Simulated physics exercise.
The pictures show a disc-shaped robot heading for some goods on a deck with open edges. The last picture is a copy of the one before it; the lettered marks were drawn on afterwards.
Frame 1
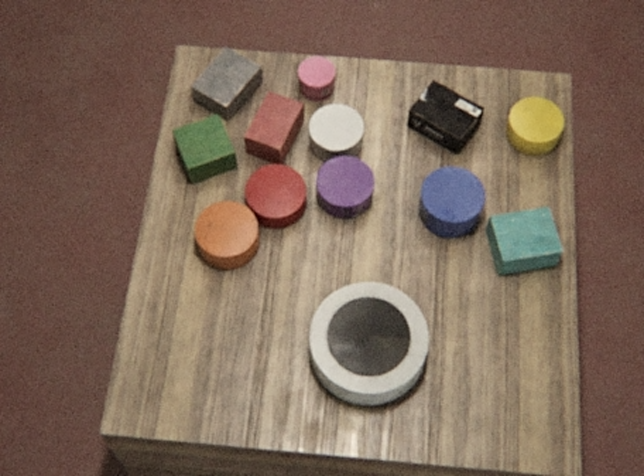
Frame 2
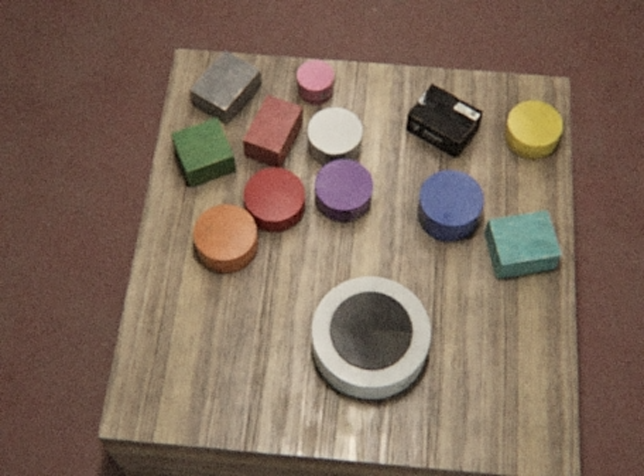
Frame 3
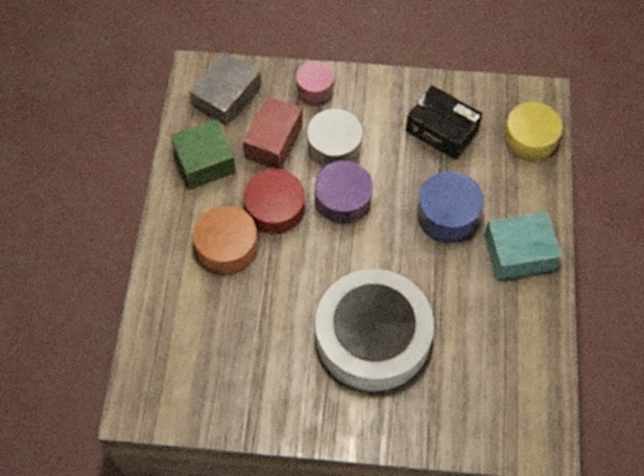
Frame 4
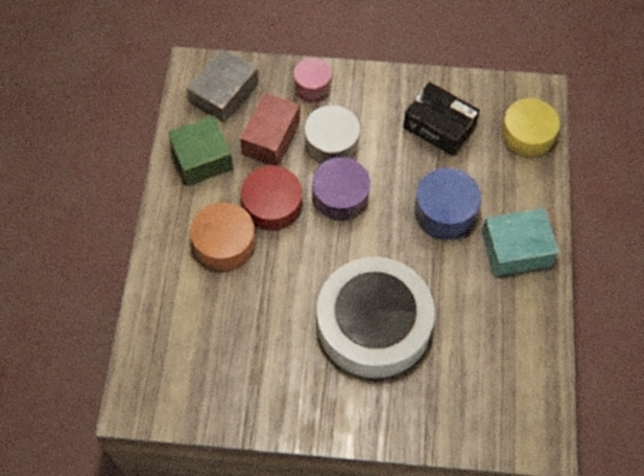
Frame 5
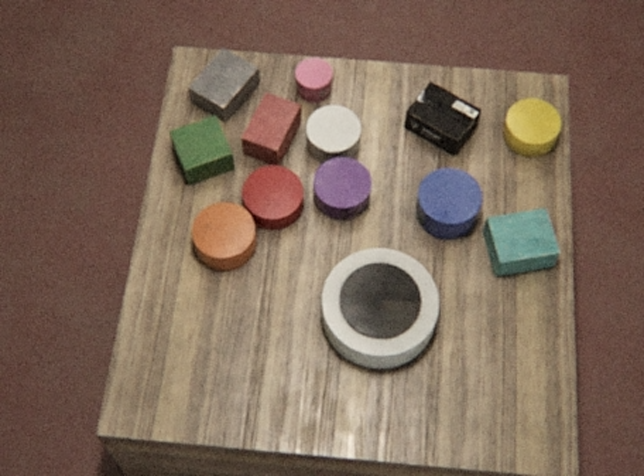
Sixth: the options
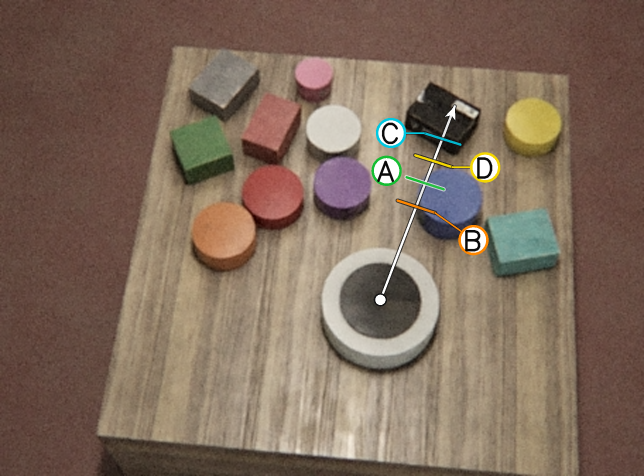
On a wooden deck with open edges, a disc-shaped robot with a pale rim and dark top moves slowly a short way up and slightly right, toward colourful pails, crates and canisters that stay in place around a black parcel.
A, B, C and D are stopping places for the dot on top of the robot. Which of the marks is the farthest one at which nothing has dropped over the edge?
Up to mark C.
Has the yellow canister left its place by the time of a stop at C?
By then, yes.
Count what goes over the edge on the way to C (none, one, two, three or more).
In all, none.
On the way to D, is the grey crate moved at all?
No.
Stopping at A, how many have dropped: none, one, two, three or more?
The count is none.
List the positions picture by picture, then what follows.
Pink pail (317, 80); red crate (274, 128); black parcel (445, 117), in the first frame.
Robot (370, 337); turquoise crate (522, 245), in the second frame.
Robot (374, 330); blue pail (450, 208), in the third frame.
Robot (375, 317); purple pail (341, 189), in the fourth frame.
Robot (379, 308); grey crate (225, 85); green crate (202, 150); red canister (273, 198), in the fifth frame.
On the marked copy, A at (425, 184); B at (416, 206); C at (443, 139); D at (434, 161); the arrow from (380, 300) to (455, 106); the white dot at (380, 300).
With C. Early on, robot (403, 247); blue pail (458, 191); yellow canister (531, 128).
Further on, robot (425, 189); yellow canister (537, 125); blue pail (494, 151).
At the end, robot (440, 149); yellow canister (567, 112); black parcel (448, 89); nothing has fallen.
As for the rest, A is safe but short; B is safe but short; D is safe but short.
